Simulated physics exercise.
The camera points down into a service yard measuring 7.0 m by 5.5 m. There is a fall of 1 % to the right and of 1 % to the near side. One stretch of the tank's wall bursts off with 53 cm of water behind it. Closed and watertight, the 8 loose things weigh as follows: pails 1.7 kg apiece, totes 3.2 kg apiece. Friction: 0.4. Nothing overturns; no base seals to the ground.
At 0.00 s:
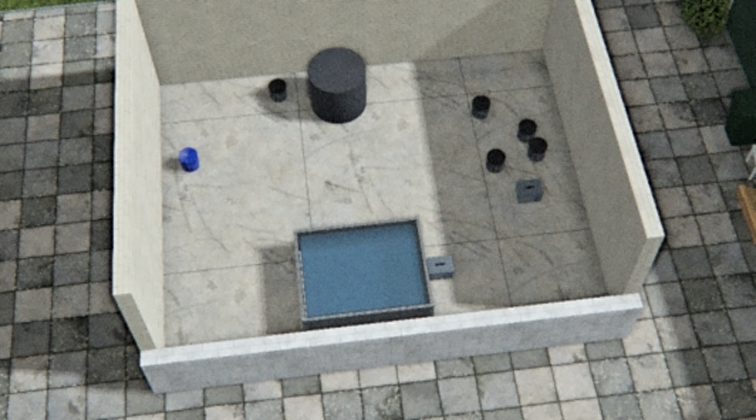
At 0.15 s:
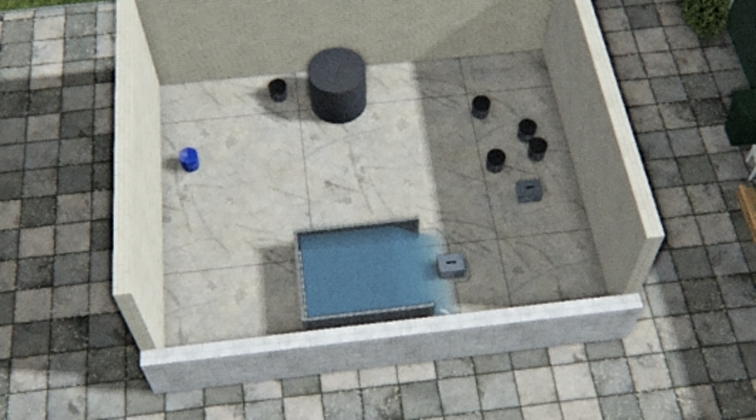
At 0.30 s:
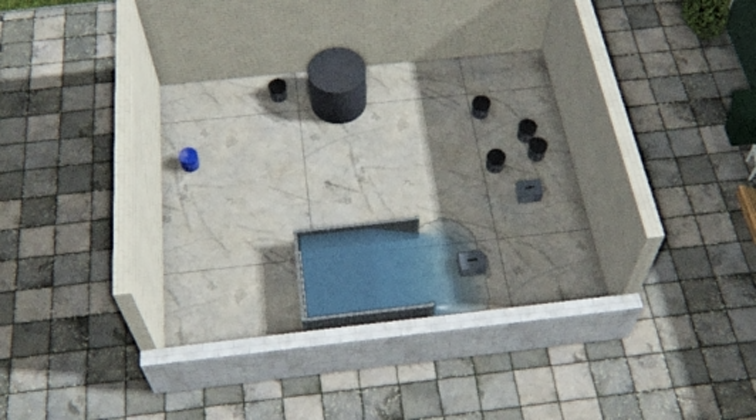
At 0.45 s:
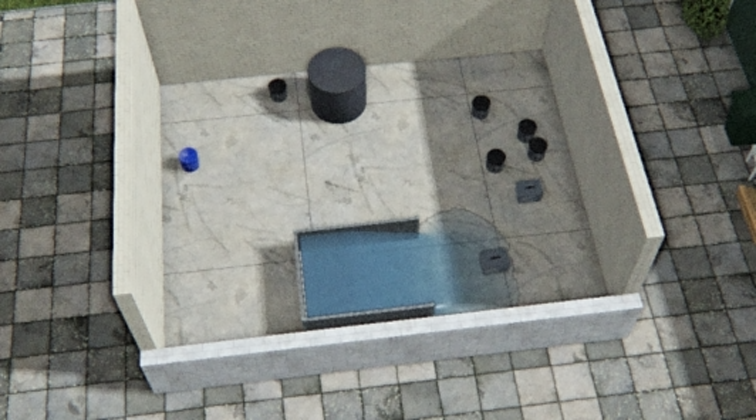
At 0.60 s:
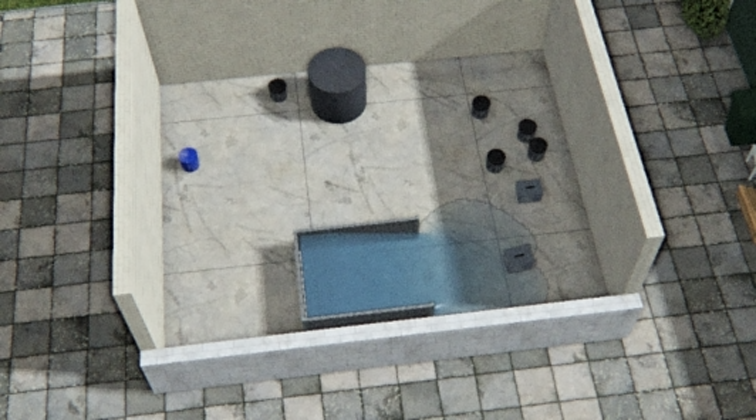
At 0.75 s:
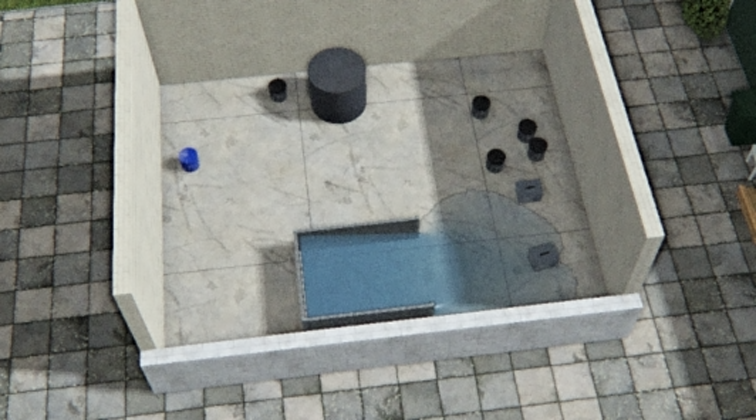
A walled service yard with a pale, cracked floor is seen from a fixed, high viewpoint looking down. A blue pail stands at left, a dark cylinder and a black pail at the back, four black pails and a grey tote at right, and a water-filled tank near the front with another tote beside it. The tank's right side gives way, and water spreads rightward, pushing the nearby tote along while the rest stay put.
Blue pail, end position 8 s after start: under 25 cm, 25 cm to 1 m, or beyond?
Distance: Minimal.
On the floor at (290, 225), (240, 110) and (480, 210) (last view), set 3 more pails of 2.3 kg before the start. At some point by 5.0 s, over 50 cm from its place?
Taking them in order: Not far enough, not far enough and far enough.
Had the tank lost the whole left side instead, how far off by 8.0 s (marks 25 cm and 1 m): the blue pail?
If that happened, the blue pail winds up well away.
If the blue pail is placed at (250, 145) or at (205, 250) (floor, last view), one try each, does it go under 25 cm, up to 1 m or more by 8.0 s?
I'd expect that it remains where it was first and remains where it was second.
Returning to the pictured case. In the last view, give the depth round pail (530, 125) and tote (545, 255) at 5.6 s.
Close to 13 and 13 centimetres.
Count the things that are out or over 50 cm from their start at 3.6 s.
Count then: 5.
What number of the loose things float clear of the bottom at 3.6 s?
The number is 5.
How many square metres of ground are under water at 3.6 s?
16 m2.
After 1.6 s the blue pail is near (188, 155), 0.0 m from its start, aground; 1 afloat.
After 3.6 s the blue pail is near (188, 155), 0.0 m from its start, aground; 5 afloat.
After 5.6 s the blue pail is near (188, 155), 0.0 m from its start, aground; 6 afloat.
After 8.0 s the blue pail is near (188, 155), 0.0 m from its start, aground; 6 afloat.
